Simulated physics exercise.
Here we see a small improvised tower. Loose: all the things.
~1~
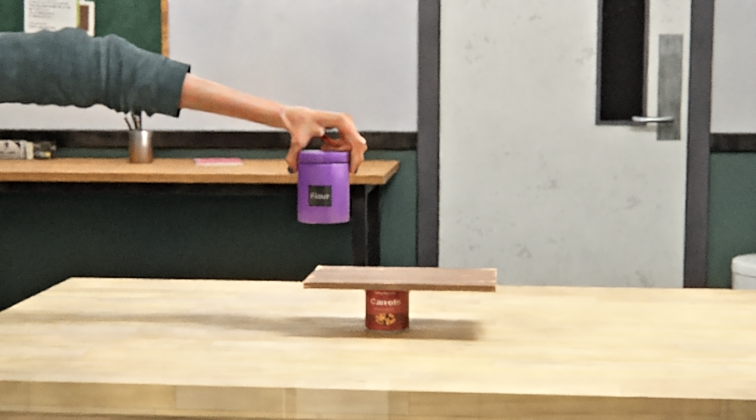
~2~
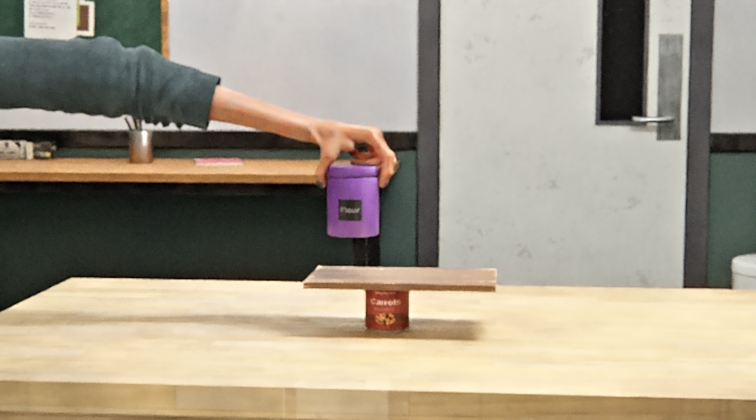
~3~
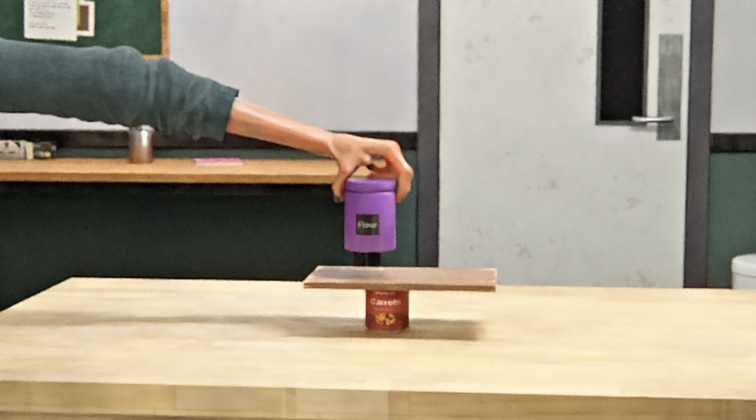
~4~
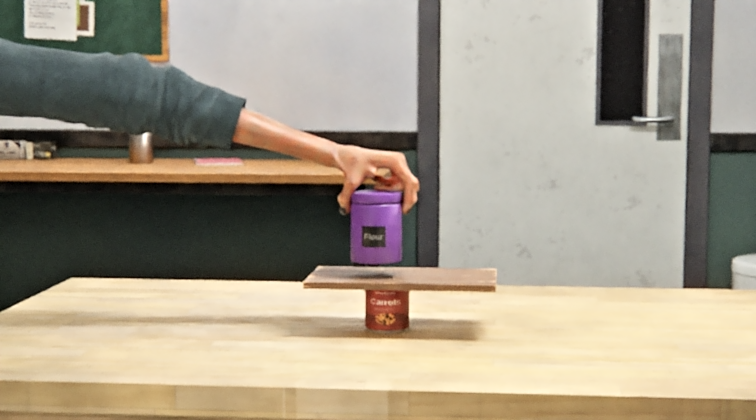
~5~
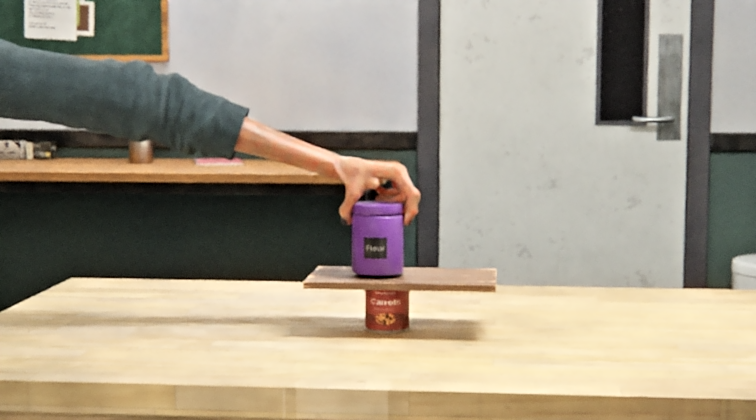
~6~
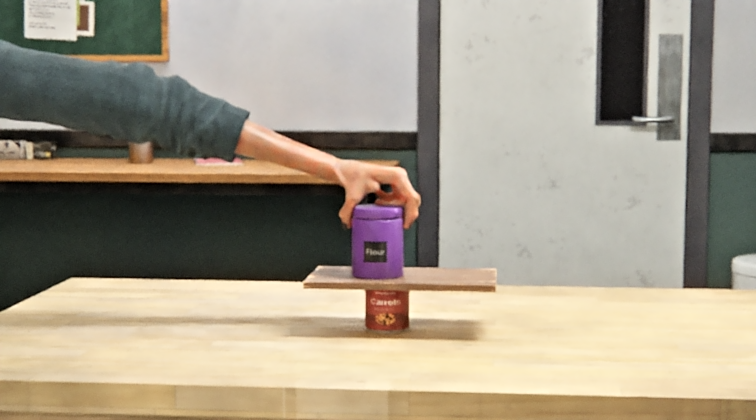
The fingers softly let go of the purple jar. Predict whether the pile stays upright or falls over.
Prediction: It stays upright.
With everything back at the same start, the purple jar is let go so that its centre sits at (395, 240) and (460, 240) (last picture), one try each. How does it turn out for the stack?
On the first try it stays put; on the second try it falls down.
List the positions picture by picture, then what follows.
On its way; purple jar (324, 186); red tin (387, 305), in the first picture.
On its way; purple jar (353, 200); red tin (387, 305), in the second picture.
On its way; purple jar (370, 215); red tin (387, 305), in the third picture.
On its way; purple jar (376, 226); red tin (387, 305), in the fourth picture.
On its way; purple jar (378, 238); red tin (387, 305), in the fifth picture.
In place under the hand; purple jar (378, 241); red tin (387, 305), in the sixth picture.
Then, 0.40 s past the last view, nothing moves.
Then, 1.00 s past the last view, purple jar resting near (378, 242).
Then, 2.20 s past the last view, purple jar resting near (377, 242).
Finally, all 3 still in place. Final places as the last picture's camera would see them, purple jar near (377, 242). The stack holds.
